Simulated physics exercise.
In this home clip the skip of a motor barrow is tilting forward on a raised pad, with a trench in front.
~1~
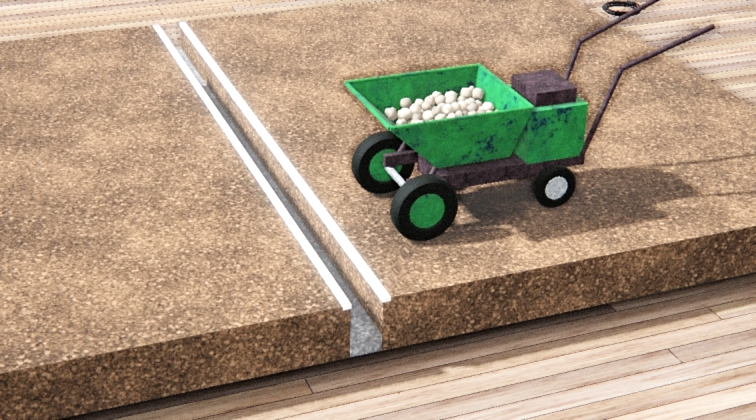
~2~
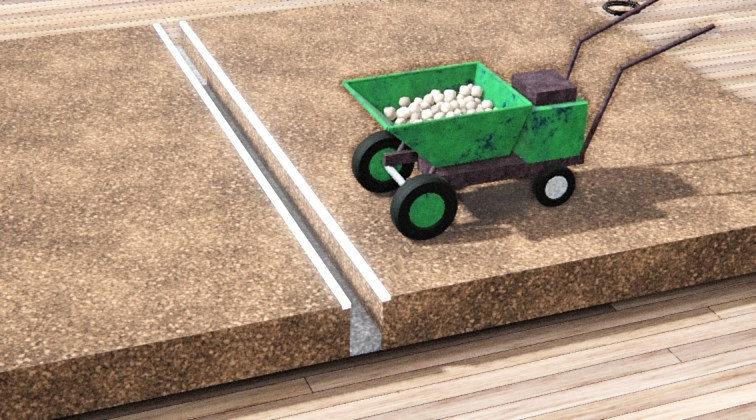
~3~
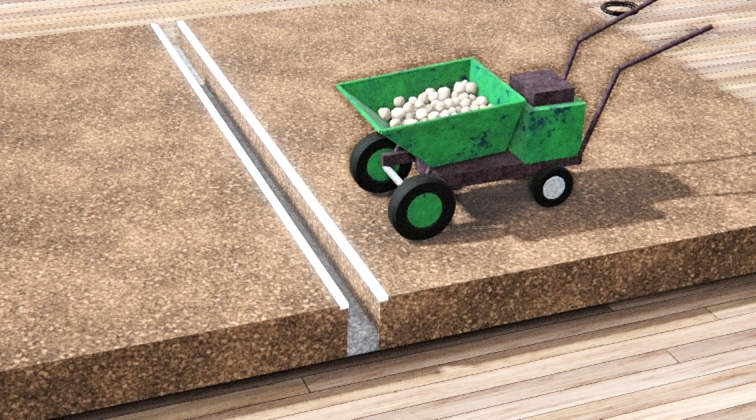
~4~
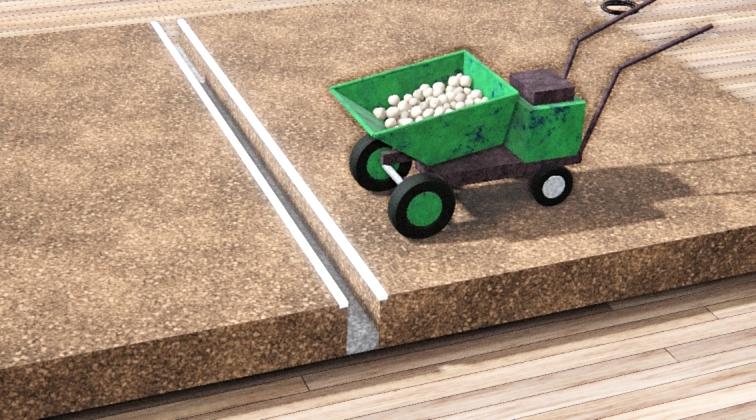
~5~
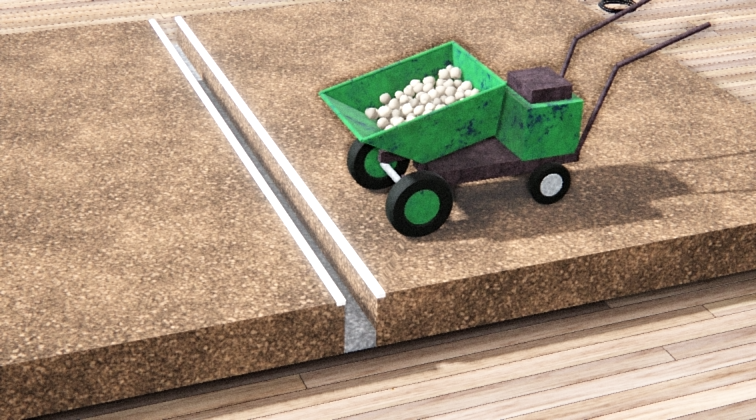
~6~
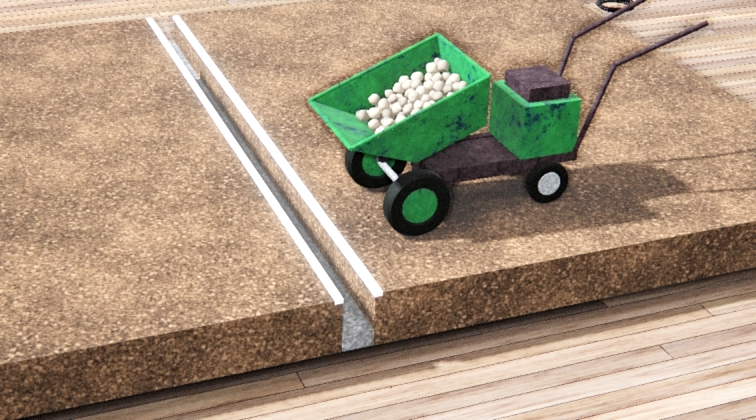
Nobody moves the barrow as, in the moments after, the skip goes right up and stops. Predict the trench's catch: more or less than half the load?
The trench takes in the minor portion of the load.
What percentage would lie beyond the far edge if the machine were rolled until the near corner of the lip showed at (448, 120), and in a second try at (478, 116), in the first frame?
About 10 %, then 0 %.
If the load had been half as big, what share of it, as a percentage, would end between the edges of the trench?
Something like 20 in a hundred.
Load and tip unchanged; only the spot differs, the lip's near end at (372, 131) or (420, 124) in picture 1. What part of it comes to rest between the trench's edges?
0 % and 70 %.
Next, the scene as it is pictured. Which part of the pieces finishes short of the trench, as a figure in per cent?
Roughly 0 in a hundred.
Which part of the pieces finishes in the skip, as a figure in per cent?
Around 20 in a hundred.
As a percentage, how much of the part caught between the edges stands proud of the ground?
10 per cent, near enough.
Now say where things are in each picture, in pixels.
In the first frame, lip of the skip at (390, 129), level; top of the load at (456, 109), river pebbles; first edge of the trench at (367, 271); far edge at (329, 279), the trench under half as wide as the skip, and about as deep as wide.
In the second frame, lip of the skip at (388, 129), tipped barely; top of the load at (454, 107).
In the third frame, lip of the skip at (381, 132), tipped barely; top of the load at (449, 105).
In the fourth frame, lip of the skip at (374, 136), tipped a little; top of the load at (461, 99).
In the fifth frame, lip of the skip at (363, 141), tipped clearly; top of the load at (451, 93).
In the sixth frame, lip of the skip at (351, 149), tipped clearly; top of the load at (448, 92); first edge of the trench at (360, 266); far edge at (321, 273).
Soon, skip tipped steeply; all in the skip.
A while on, skip tipped right over; most in the skip; a stray few in or heaped over the trench; a small part beyond it.
Towards the end, skip tipped right over; about a quarter in the skip; a small part in or heaped over the trench; about two thirds beyond it.
Finally, skip tipped right over; about a quarter in the skip; a small part in or heaped over the trench; about two thirds beyond it.
